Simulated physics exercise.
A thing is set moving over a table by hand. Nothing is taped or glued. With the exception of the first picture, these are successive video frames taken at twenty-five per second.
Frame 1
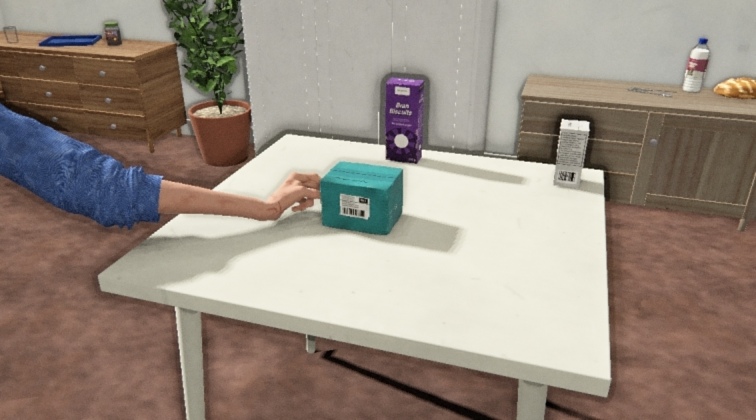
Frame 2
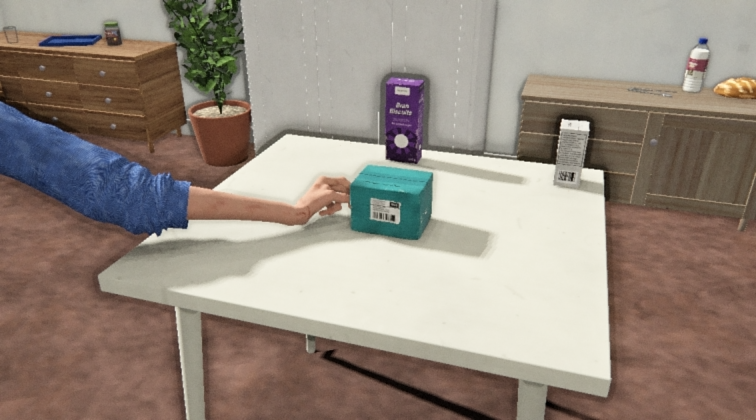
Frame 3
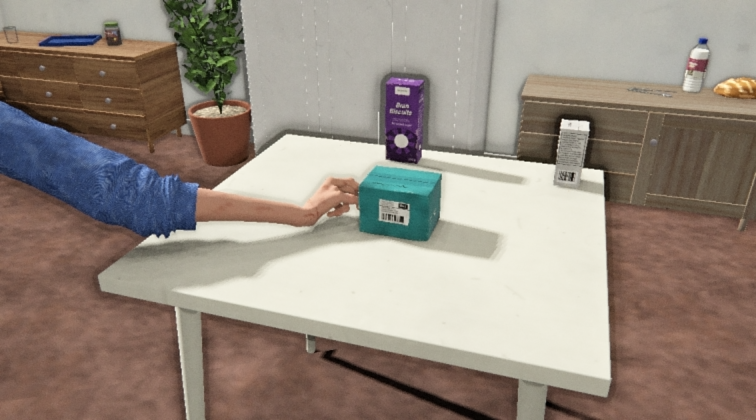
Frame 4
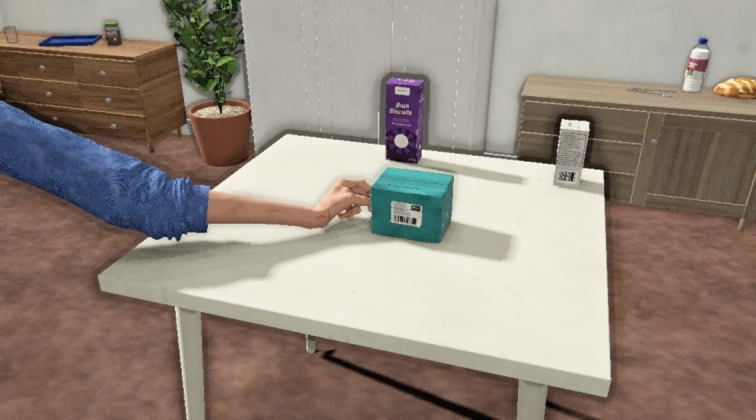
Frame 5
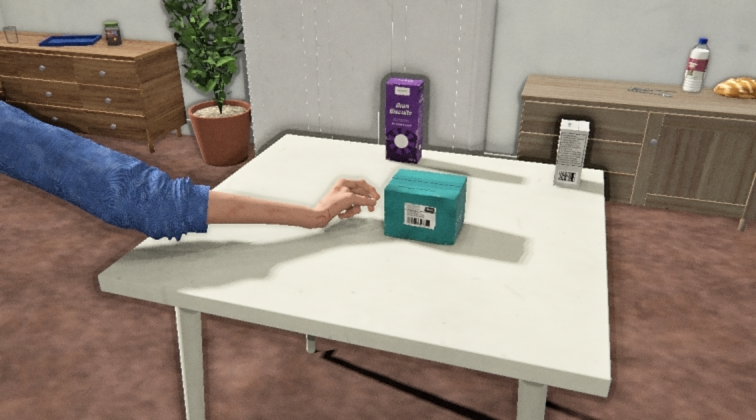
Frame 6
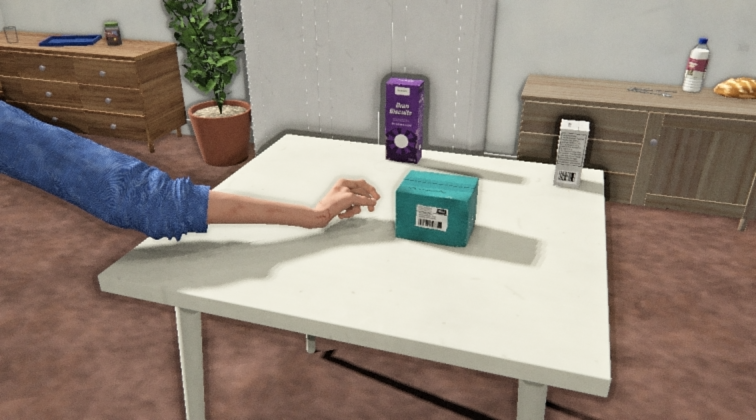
An arm in a blue sleeve pushed a turquoise box to the right across a white table, then the hand stayed back while the box slid a little farther, with a purple box standing behind.
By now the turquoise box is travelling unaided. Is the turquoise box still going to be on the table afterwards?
Yes, it is still there.
Then, 0.10 s after the last picture, turquoise box slid about its own width near (459, 211).
Then, 0.20 s after the last picture, turquoise box slid about its own width near (469, 212).
At rest, moved from the start, turquoise box. Seen from the same camera at the end, turquoise box near (470, 212).
